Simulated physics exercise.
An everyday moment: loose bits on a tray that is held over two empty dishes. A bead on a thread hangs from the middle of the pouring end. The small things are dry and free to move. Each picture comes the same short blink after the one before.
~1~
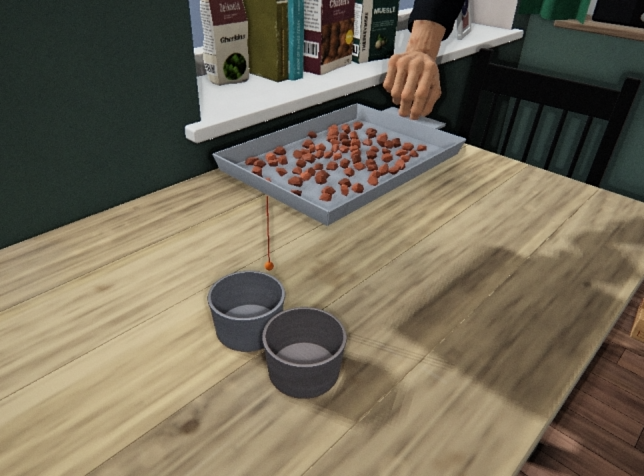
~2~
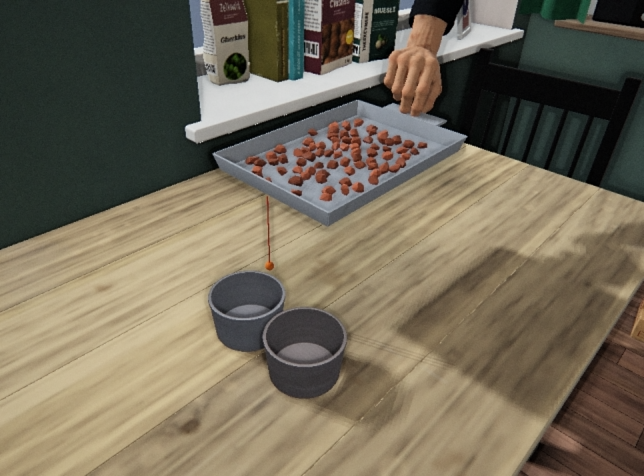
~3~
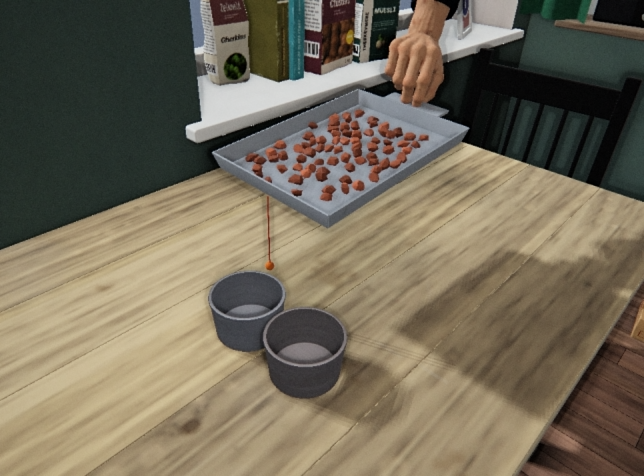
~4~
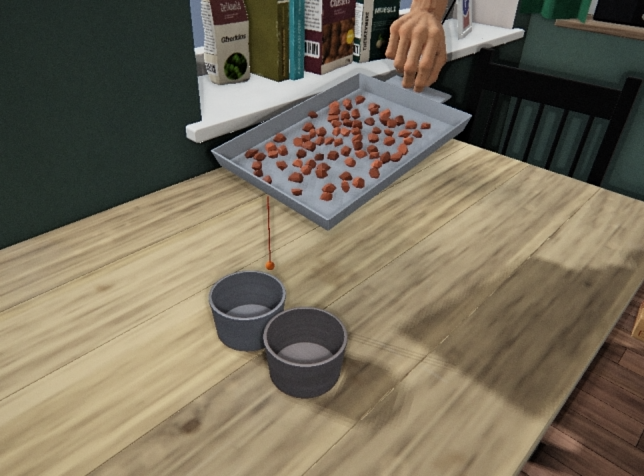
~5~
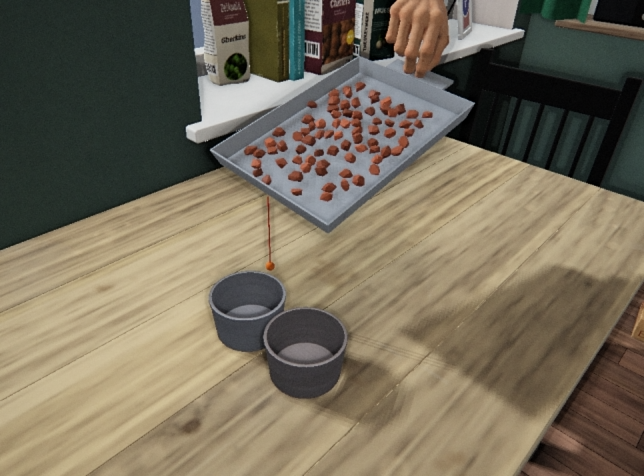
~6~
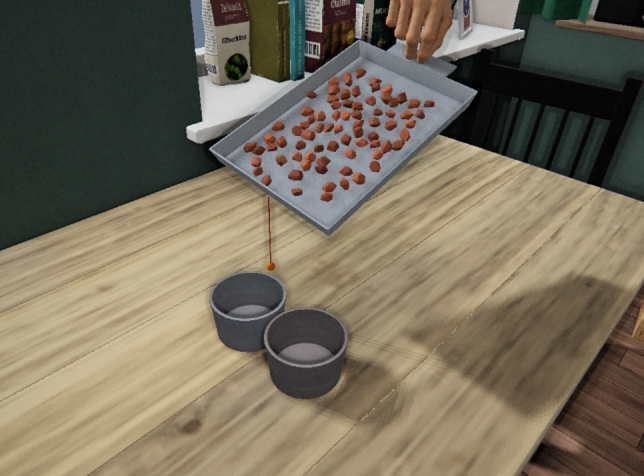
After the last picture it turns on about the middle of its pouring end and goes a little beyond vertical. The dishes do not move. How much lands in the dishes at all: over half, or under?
Together they catch over half.
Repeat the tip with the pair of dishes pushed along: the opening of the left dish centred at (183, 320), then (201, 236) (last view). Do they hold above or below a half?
The first try: Less than half. The second: Not half.
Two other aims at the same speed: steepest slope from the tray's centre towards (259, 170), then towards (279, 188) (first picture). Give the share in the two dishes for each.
Roughly 0 per cent, and 50 per cent.
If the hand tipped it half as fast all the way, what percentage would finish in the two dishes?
Close to 70 per cent.
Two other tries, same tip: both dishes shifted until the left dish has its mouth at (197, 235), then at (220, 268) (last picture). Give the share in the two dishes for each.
The first gives 0 %, the second 40 %.
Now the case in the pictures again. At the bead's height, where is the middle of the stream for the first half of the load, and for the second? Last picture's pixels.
Around (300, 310) and then (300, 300).
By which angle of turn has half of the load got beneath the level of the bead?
At about 95°.
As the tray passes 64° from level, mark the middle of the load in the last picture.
Roughly at (315, 194).
Just after the last frame, tray tipped steeply; almost all on the tray; just a few in the air.
A moment on, tray tipped past a quarter turn; roughly a quarter on the tray; roughly half in the right dish; about a tenth in the left dish; about a tenth outside both; about a tenth in the air.
Further on, tray tipped past a quarter turn; roughly two thirds in the right dish; about a tenth in the left dish; roughly a quarter outside both.
When it is over, tray tipped past a quarter turn; roughly two thirds in the right dish; about a tenth in the left dish; roughly a quarter outside both.
